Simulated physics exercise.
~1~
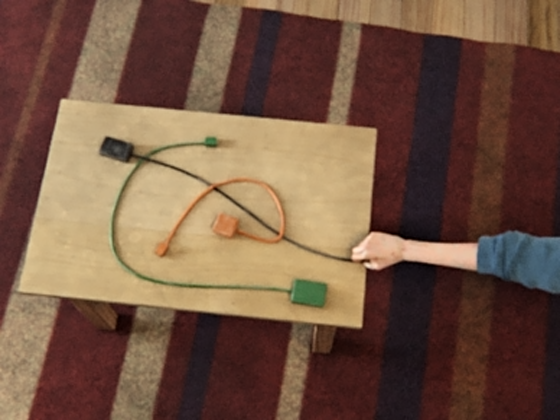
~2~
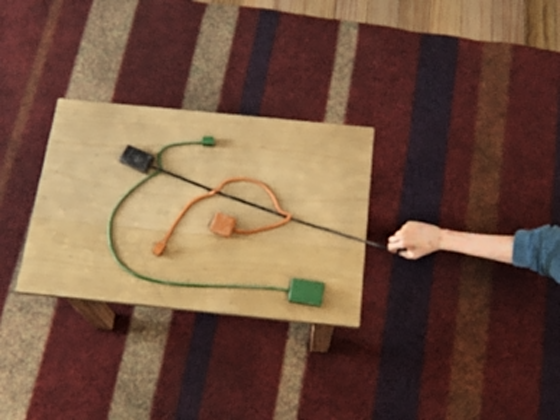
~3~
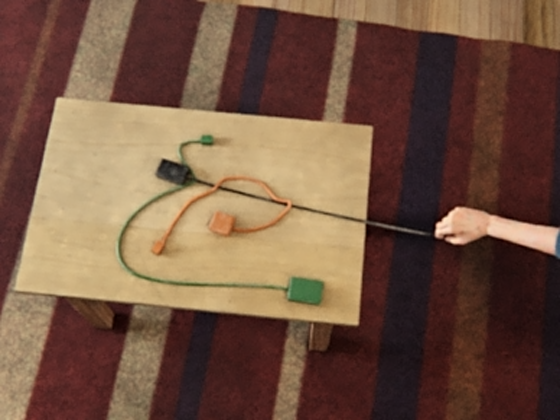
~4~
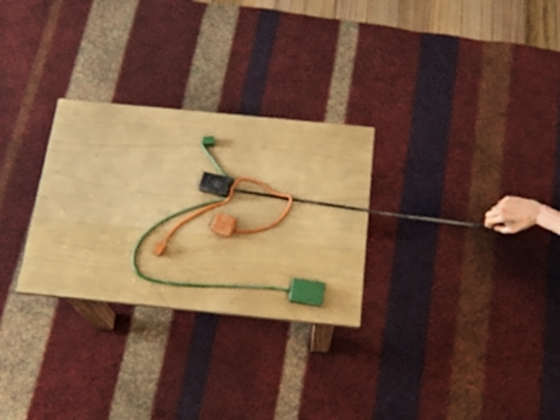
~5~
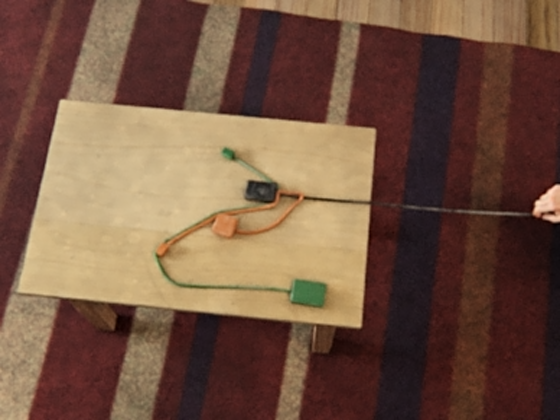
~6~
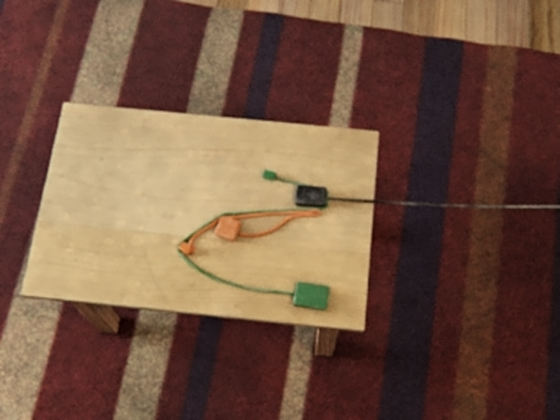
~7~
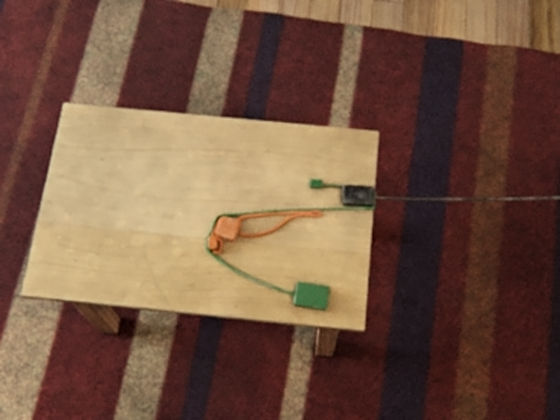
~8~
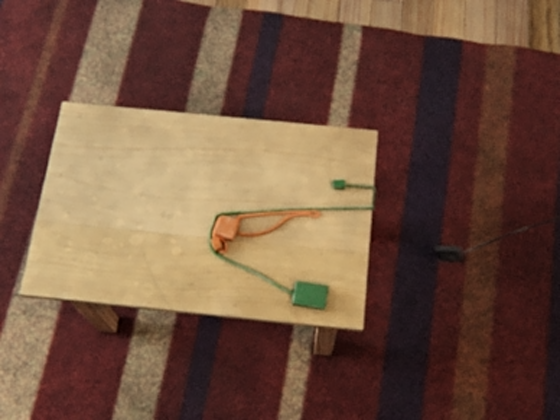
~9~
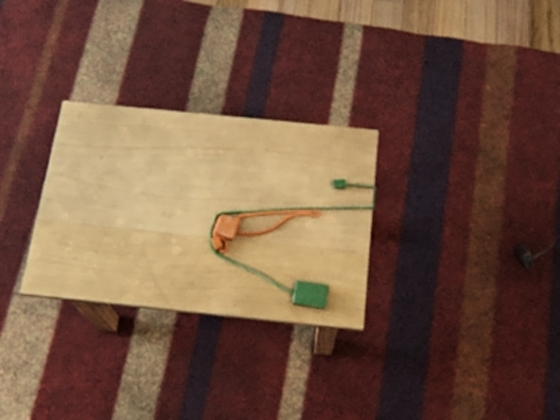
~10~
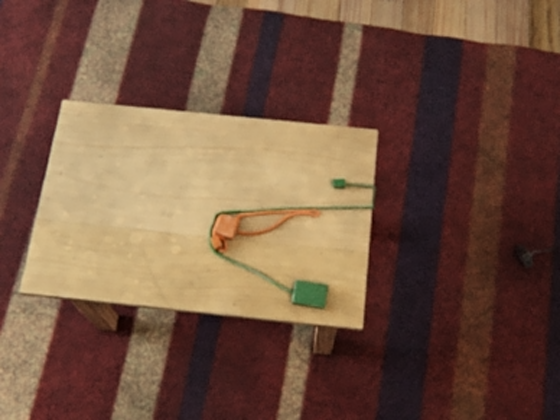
At the start, black, green and orange leads with block chargers lie crossed on a small wooden table over a striped rug, and a hand grips the black lead at the right edge. The hand pulls it rightward, and the black charger slides across the table, drawing the green lead along. The green plug follows, and then the orange plug is dragged right as well. The black charger slips over the right edge and drops to the rug. It comes to rest at the far right, while the green and orange chargers remain in place, their leads bunched together on the table.
